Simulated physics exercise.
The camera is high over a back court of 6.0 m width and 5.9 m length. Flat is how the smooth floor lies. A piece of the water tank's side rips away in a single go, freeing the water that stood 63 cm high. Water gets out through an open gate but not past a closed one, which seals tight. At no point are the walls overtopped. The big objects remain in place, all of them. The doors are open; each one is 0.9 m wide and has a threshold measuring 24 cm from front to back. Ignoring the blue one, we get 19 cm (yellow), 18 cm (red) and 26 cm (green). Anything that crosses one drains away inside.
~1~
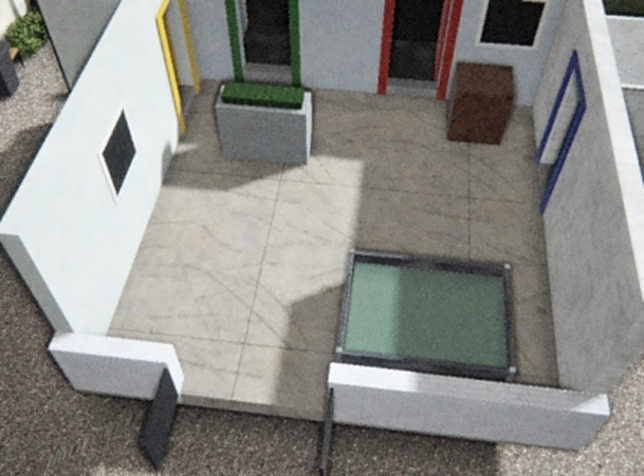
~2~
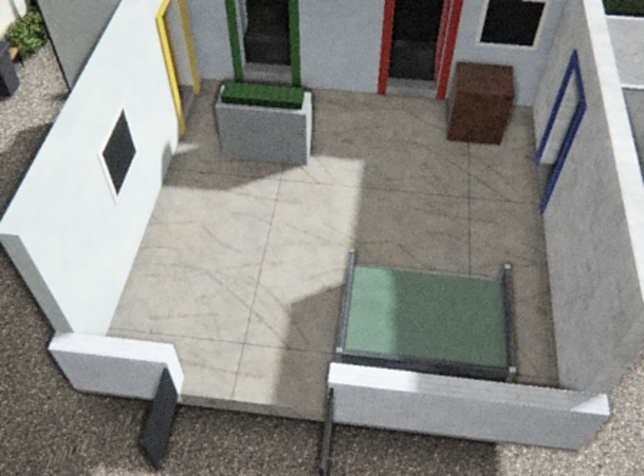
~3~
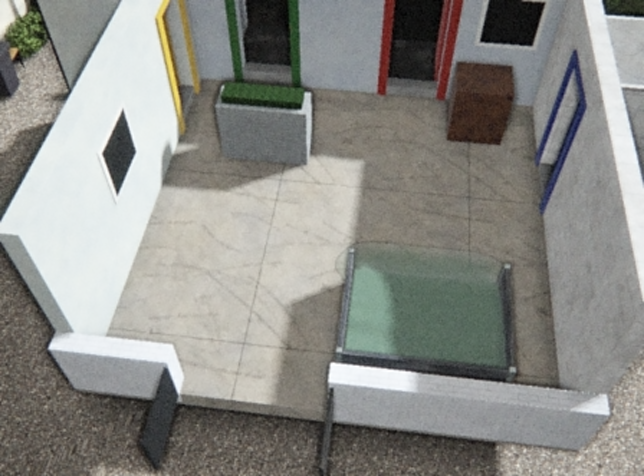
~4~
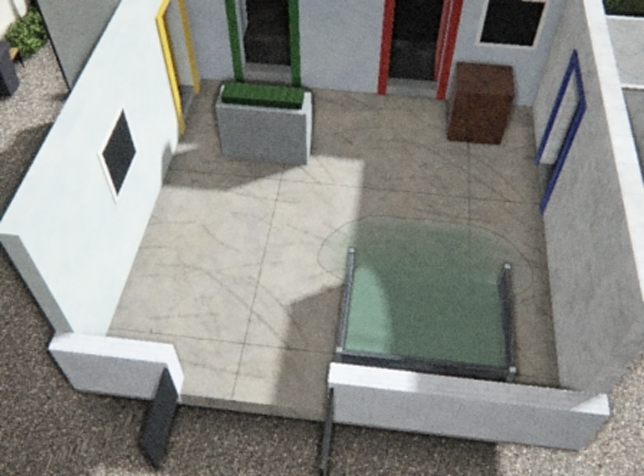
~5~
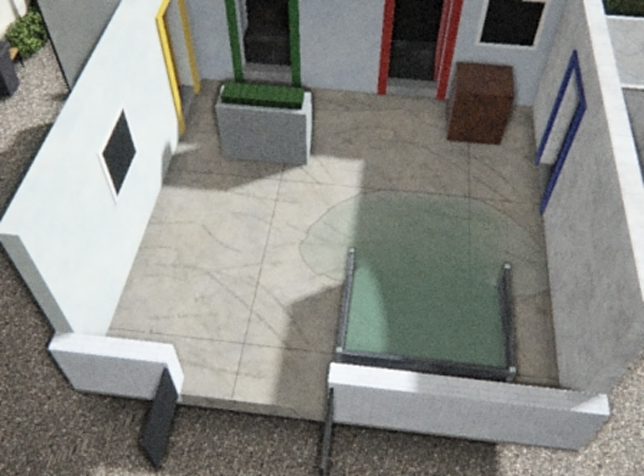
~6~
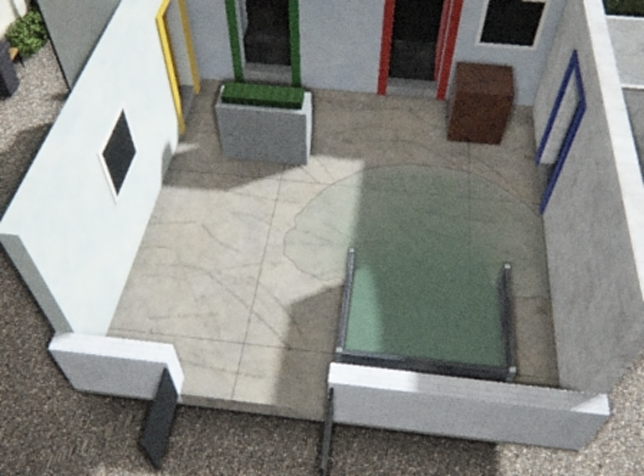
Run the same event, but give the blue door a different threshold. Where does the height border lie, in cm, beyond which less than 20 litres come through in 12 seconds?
It lies at roughly 10 cm.
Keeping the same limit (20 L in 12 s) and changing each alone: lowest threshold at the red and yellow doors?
About 23 cm at red and about 11.0 cm at yellow.
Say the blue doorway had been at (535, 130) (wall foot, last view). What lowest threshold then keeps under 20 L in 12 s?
Around 18 cm would do it.
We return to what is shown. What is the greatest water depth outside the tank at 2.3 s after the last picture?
About 30 cm.
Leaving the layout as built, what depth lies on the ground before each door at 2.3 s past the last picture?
Yellow door 1 cm, red door 22 cm, blue door 13 cm, green door 10 cm.
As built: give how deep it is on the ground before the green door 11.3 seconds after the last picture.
The depth there is around 4.5 cm.
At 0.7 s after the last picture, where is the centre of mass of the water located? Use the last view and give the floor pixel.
(424, 252) or so.
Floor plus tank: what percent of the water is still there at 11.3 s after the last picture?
Water still present: Approx. 84 %.
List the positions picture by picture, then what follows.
The water tank at (426, 311) is whole and still, 63 cm deep; the blue door at (558, 140) is dry, in the first picture.
The gap is on the far side, the front 0.3 m out at a hidden place; the back of the water tank holds 63 cm, in the second picture.
The front is at (364, 246), 0.7 m from the gap on the far side; 1.5 m2 of floor is wet, 62 cm left at the back, in the third picture.
The gap is on the far side, the front 1.2 m out at (383, 220); the back of the water tank holds 54 cm, in the fourth picture.
The gap is on the far side, the front 1.8 m out at (385, 194); the back of the water tank holds 54 cm, in the fifth picture.
The gap is on the far side, the front 2.4 m out at (406, 168); the back of the water tank holds 48 cm; the blue door at (558, 140), 2.9 m from the gap, is still 0.6 m from the nearest water, in the sixth picture.
Then, 0.7 s after the last picture water covers 45 % of the floor, deepest (24 cm) near (469, 148); 11 cm at the blue door, 0 litres in over its 8 cm threshold.
Then, 2.3 s after the last picture water covers 55 % of the floor, deepest (30 cm) near (458, 105); 13 cm at the blue door, 12 litres in over its 8 cm threshold.
Then, 11.3 s after the last picture water covers 95 % of the floor, deepest (9 cm) near (334, 355); 3 cm at the blue door, 40 litres in over its 8 cm threshold.
At the blue door as built, the water peaked near 13 cm, 1.9 s after the last picture.
Run again over the same 12 s with other heights there, 34 litres in over 8.5 cm, 11 litres over 11.5 cm. The limit of 20 litres is kept from about 10 cm up.
